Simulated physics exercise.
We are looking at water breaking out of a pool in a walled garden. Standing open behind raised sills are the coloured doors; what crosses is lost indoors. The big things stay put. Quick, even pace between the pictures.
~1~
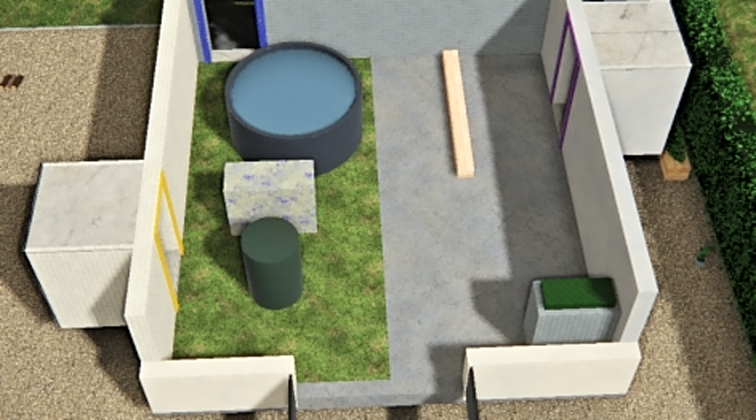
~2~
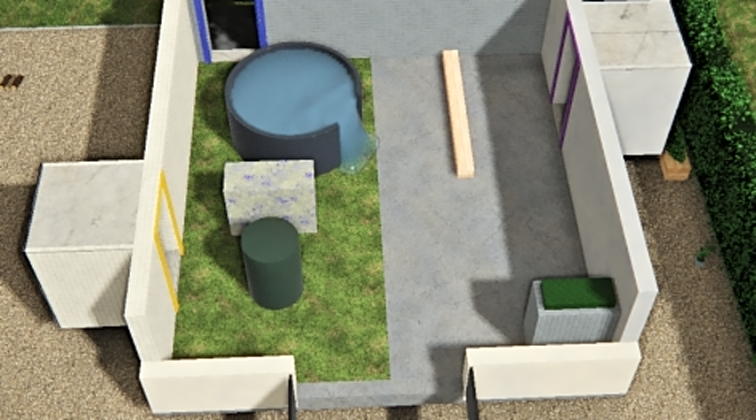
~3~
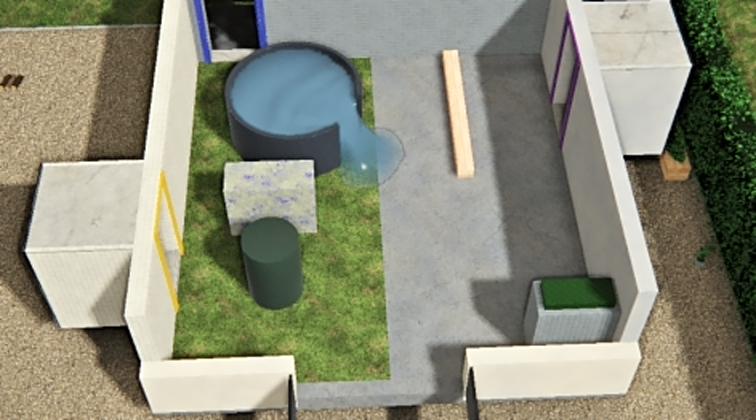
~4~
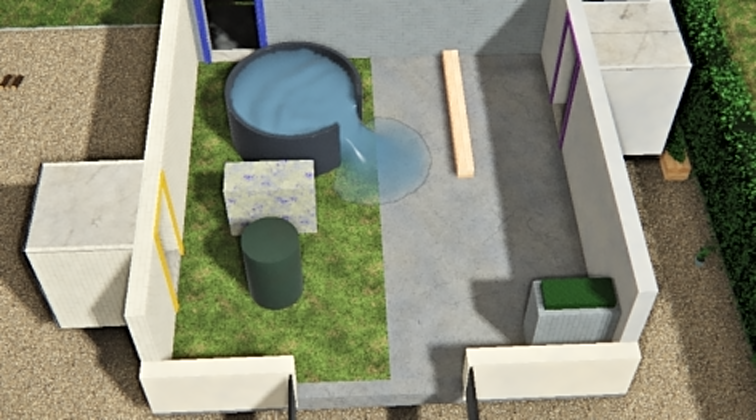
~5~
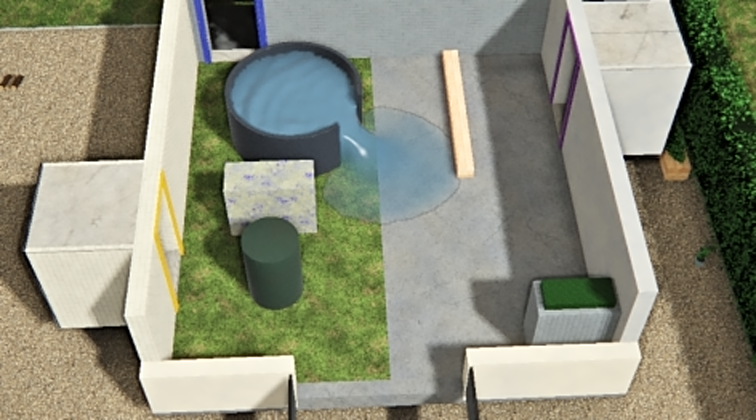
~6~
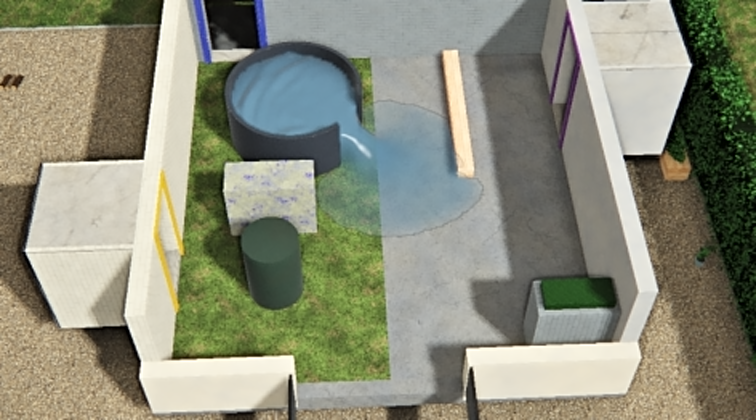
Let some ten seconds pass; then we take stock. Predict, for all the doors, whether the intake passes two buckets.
As I see it, the yellow door will allow in no excess, the purple door will allow in an excess, the blue door will allow in no excess.
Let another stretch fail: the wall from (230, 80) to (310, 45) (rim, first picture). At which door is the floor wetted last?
I'd say the purple-painted one.
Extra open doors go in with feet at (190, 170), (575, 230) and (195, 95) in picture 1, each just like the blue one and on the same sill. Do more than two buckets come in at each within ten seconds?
Taking each in turn: Runs below, then runs above, then runs below.
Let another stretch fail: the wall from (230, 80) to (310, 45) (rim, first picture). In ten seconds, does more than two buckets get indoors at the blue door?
In brief, the blue door exceeds the mark.
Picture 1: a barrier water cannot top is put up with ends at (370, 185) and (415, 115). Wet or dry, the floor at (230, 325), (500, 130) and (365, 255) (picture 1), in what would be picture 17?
Lab note - point 1: Parched; point 2: Parched; point 3: Inundated.
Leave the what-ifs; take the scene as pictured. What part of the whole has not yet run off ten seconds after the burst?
Roughly 80 %.
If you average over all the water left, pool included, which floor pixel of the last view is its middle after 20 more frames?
The water's middle lies around (389, 180).
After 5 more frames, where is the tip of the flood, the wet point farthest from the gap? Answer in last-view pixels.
I'd point to (575, 255).
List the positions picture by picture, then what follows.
In the first picture, still water in the pool at (294, 92).
In the second picture, water pours out at (351, 137) and has run to (346, 171).
In the third picture, water pours out at (351, 138) and has run to (400, 152).
In the fourth picture, water pours out at (351, 138) and has run to (421, 180).
In the fifth picture, water pours out at (351, 138) and has run to (449, 194).
In the sixth picture, the front is at (472, 199), out from the gap at (351, 138).
A moment on, water covers 35 % of the floor; the yellow door not reached, the purple door not reached, the blue door not reached.
Next, water covers 55 % of the floor; the yellow door not reached, the purple door wet at the sill, nothing in, the blue door not reached.
Then, water covers 60 % of the floor; the yellow door not reached, the purple door under two buckets in, the blue door not reached.
Later, water covers 80 % of the floor; the yellow door not reached, the purple door over two buckets in, the blue door wet at the sill, nothing in.
In the end, water covers 90 % of the floor; the yellow door not reached, the purple door over two buckets in, the blue door wet at the sill, nothing in.
